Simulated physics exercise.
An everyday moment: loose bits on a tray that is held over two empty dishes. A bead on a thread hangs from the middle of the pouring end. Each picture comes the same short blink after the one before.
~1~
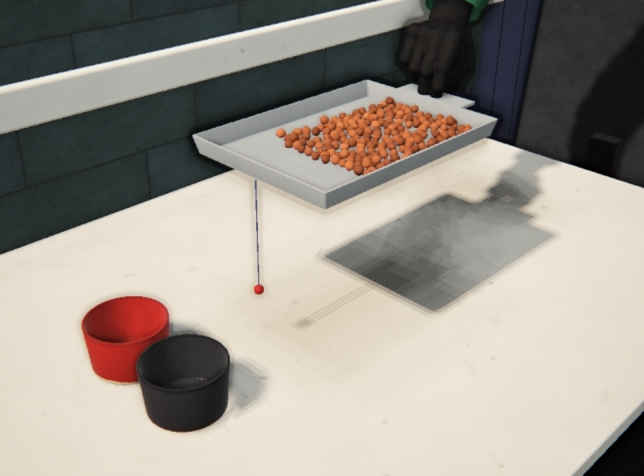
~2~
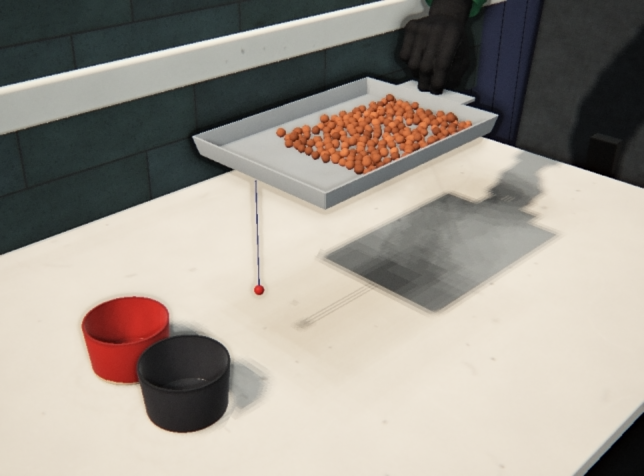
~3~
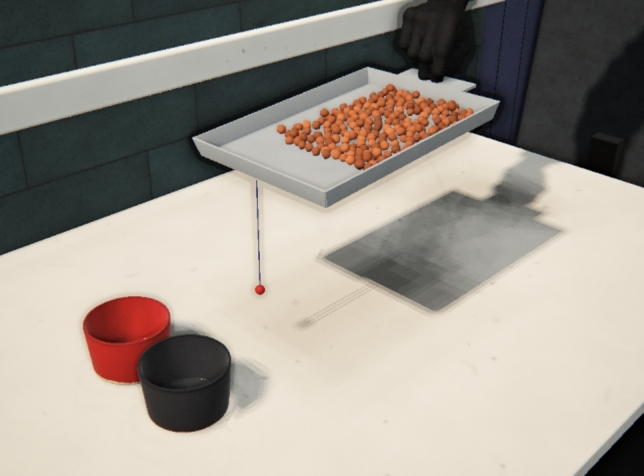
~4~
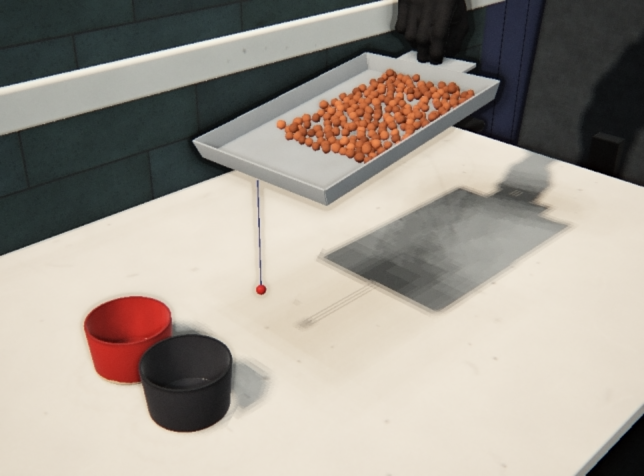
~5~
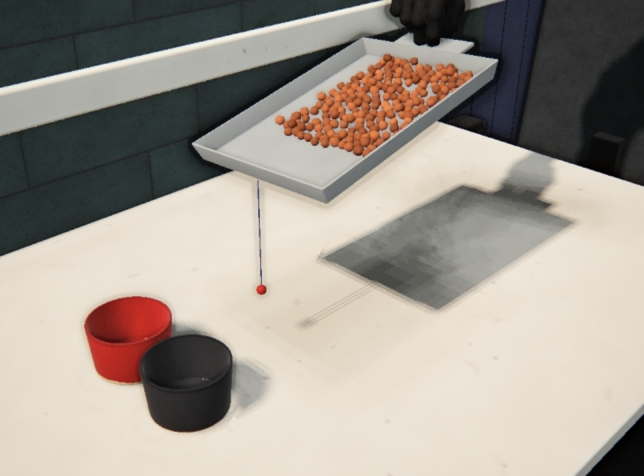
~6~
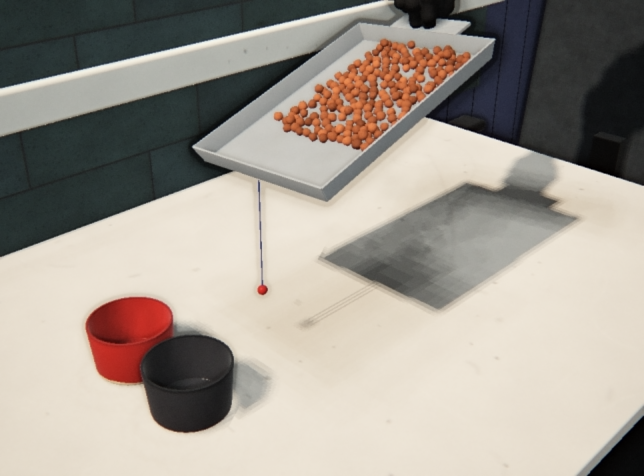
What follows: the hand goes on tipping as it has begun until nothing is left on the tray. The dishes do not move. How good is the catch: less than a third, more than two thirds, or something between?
The two hold less than a third of the load.
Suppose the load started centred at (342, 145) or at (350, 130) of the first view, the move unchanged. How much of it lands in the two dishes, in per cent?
Roughly 10 per cent, and 0 per cent.
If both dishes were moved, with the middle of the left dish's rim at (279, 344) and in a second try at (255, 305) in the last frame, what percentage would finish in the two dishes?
In turn 0 and 10 in a hundred.
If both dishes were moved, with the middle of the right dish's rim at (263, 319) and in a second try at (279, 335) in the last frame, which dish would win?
First left, then the left dish.
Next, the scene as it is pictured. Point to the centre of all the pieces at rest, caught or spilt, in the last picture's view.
Roughly at (185, 341).
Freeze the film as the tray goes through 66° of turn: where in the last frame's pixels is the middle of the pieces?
Roughly at (241, 147).
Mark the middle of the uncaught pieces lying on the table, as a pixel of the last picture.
Around (188, 338).
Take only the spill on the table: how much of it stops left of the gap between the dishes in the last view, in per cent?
Close to 20 per cent.
Just after the last frame, tray tipped steeply; almost all on the tray; about a tenth in the air.
A moment on, tray tipped past a quarter turn; roughly two thirds on the tray; just a few in the right dish; just a few in the left dish; roughly a third outside both; about a tenth in the air.
Further on, tray tipped past a quarter turn; about a tenth in the right dish; about a tenth in the left dish; the larger part outside both.
When it is over, tray tipped past a quarter turn; about a tenth in the right dish; about a tenth in the left dish; the larger part outside both.
